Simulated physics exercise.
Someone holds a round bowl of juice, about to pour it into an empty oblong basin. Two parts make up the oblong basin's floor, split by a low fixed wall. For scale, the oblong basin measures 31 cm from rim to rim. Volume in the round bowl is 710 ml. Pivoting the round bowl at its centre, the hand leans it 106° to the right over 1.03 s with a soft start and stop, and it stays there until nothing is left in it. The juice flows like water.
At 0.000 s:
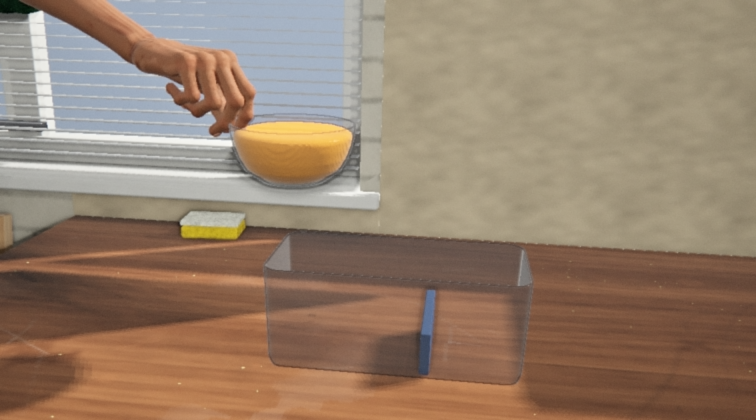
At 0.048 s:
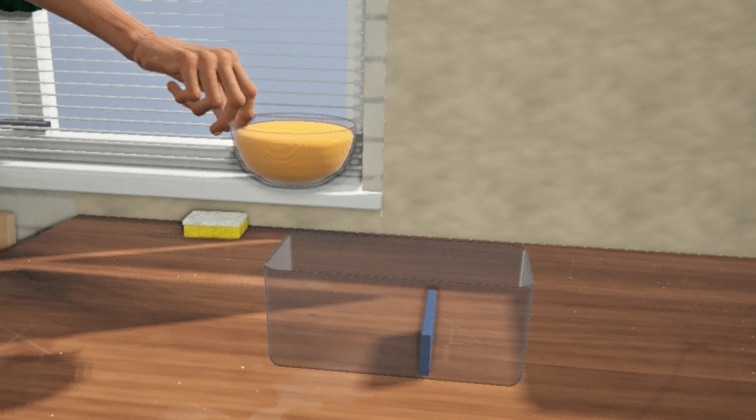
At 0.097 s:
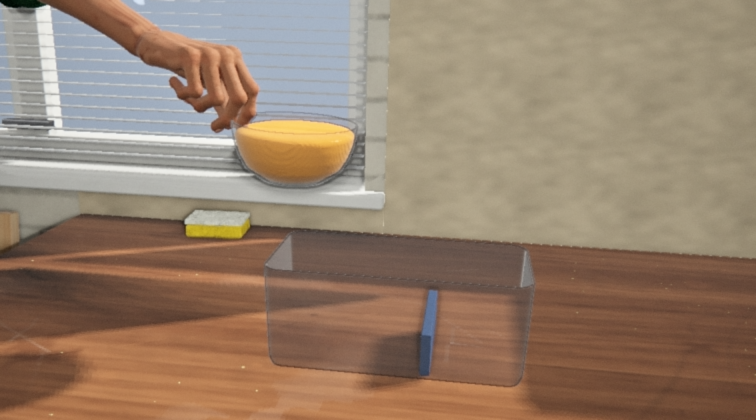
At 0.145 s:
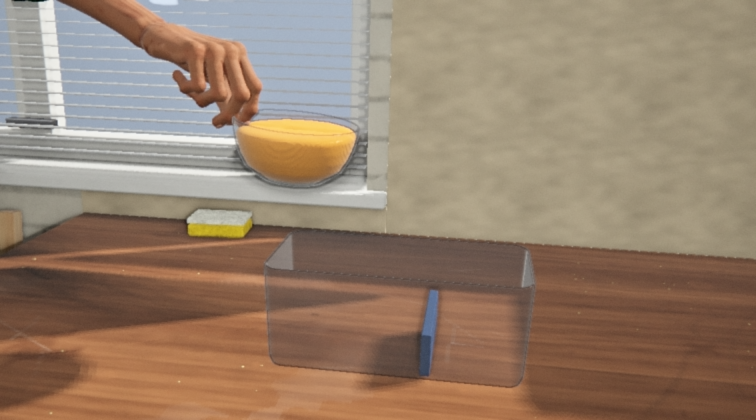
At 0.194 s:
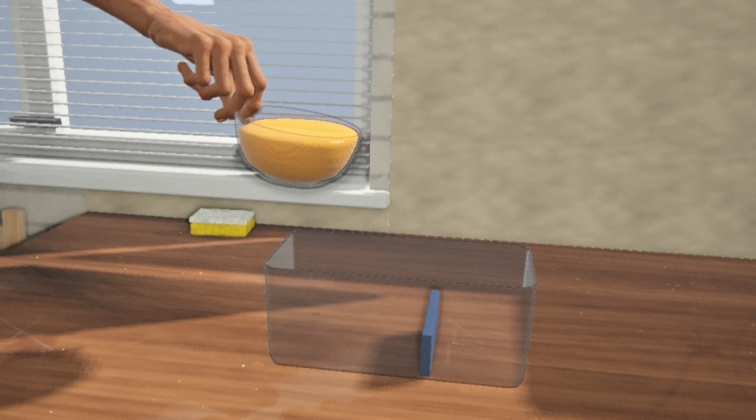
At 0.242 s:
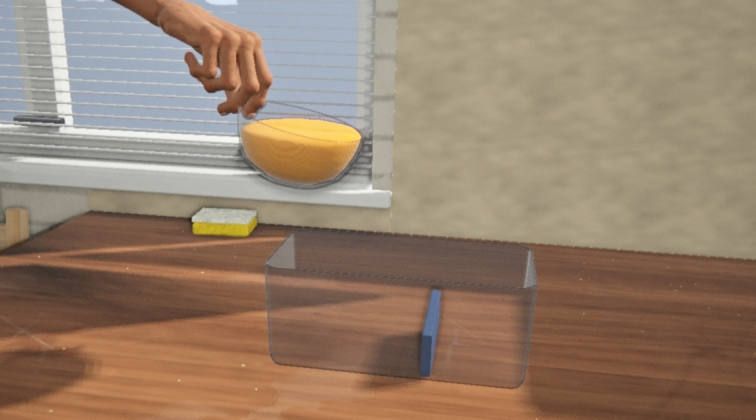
Glass bowl of orange juice leaning slightly to the right under a hand, above an empty clear basin with a blue divider.
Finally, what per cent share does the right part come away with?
Roughly 6 per cent.
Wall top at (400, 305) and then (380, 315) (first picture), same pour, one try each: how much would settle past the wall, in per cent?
It comes to 55 per cent, and then 75 per cent.
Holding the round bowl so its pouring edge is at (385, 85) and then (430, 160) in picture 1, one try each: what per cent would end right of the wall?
In order, 65 and 85 per cent.
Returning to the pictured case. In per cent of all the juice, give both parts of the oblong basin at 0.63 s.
26 on the left, 1 on the right, roughly.
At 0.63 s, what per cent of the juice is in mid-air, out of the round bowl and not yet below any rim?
I'd say close to 36 per cent.
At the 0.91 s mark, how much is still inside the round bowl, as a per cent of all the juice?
Around 1 in a hundred is still there.
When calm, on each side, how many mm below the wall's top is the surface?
Roughly 28 mm on the left side and roughly 52 mm on the right.
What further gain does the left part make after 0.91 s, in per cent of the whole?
That is roughly 4 in a hundred of the whole.
Then, 0.63 s in, the tilt is 71° and 37 per cent is still to pour, 26 is left of the wall and 1 right of it.
Then, 0.91 s in, the tilt is 103° and 1 per cent is still to pour, 90 is left of the wall and 4 right of it.
Then, 1.21 s in, the tilt is 106° and 0 per cent is still to pour, 94 is left of the wall and 5 right of it.
Then, 1.53 s in, the tilt is 106° and 0 per cent is still to pour, 93 is left of the wall and 6 right of it.
Finally, 93 per cent lies left of the wall, 6 right of it and 1 outside.
